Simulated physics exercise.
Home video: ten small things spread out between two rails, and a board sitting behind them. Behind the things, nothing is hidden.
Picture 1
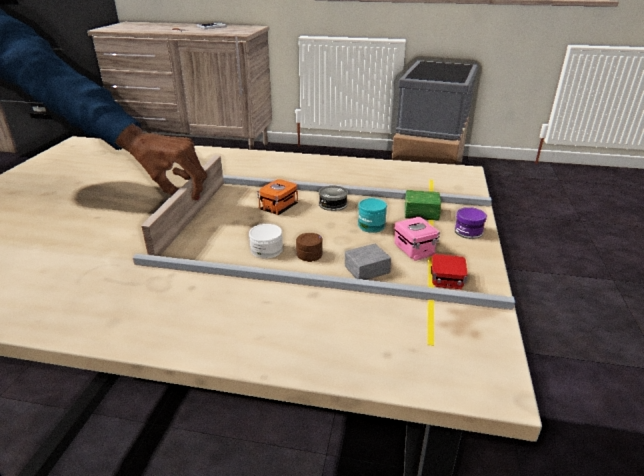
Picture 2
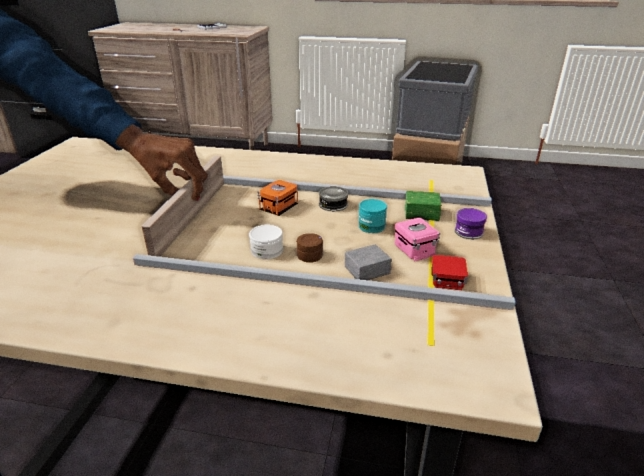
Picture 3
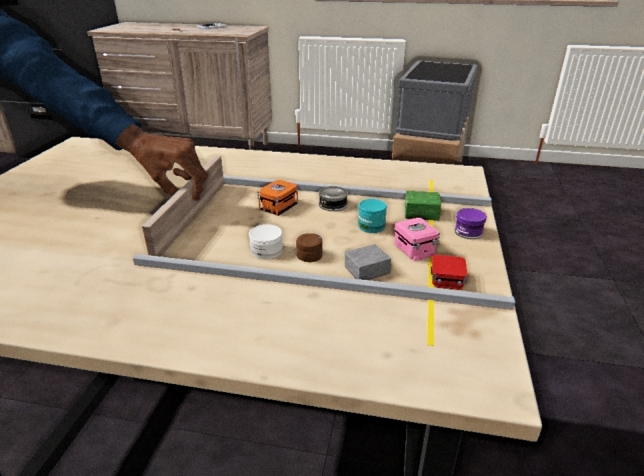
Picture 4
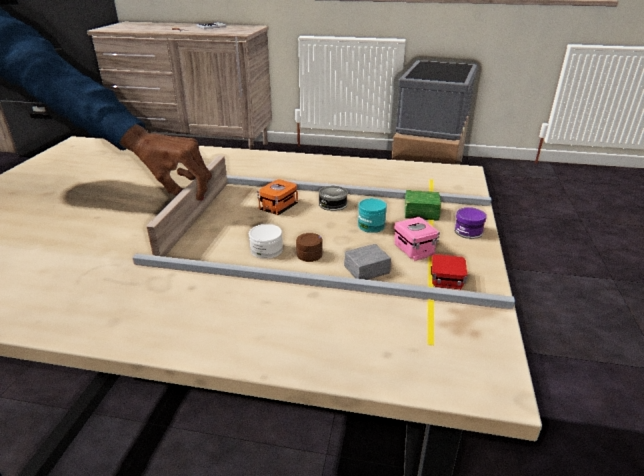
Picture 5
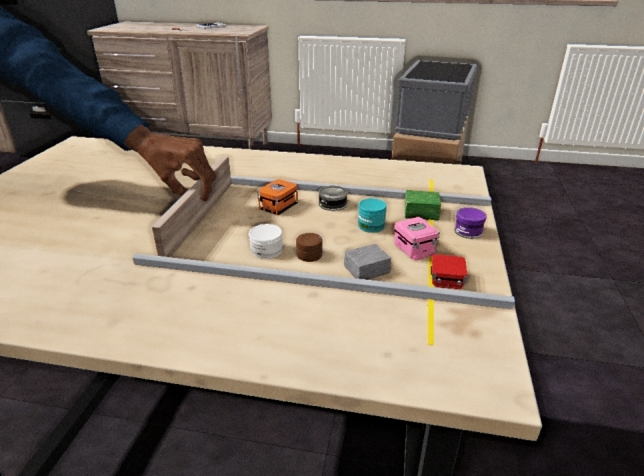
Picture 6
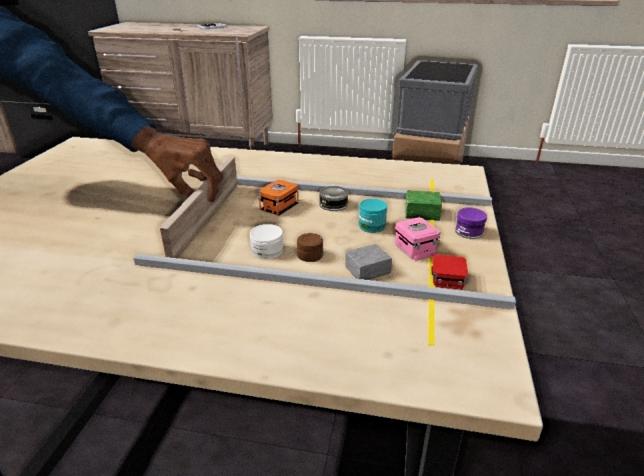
A hand slides a wooden board slightly right between two rails, toward small colourful objects.
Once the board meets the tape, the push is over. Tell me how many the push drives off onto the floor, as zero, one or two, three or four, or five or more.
One or two, I think.
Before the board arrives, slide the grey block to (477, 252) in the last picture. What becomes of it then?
Here the grey block stays aboard.
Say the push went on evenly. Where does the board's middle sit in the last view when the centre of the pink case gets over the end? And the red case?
The middle is at (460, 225) when it's the pink case, and at (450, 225) when it's the red case.
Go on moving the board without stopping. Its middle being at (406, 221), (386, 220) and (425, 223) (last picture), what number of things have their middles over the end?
The counts would come out as 0, 0 and 1.
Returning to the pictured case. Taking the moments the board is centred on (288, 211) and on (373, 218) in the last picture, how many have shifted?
Counts: 4, 8.
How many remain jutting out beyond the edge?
In total, 0 of them.
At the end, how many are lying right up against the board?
4.
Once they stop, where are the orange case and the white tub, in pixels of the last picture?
The orange case settles near (446, 210); as for the white tub, near (450, 259).
Early on, none off yet; purple tin at rest near (471, 223); red case at rest near (449, 273); green block at rest near (423, 205).
A while later, none off yet; purple tin at rest near (471, 223); red case at rest near (449, 273); green block travelled a little near (433, 206).
Finally, the number that fall off is one or two; lost, green block.
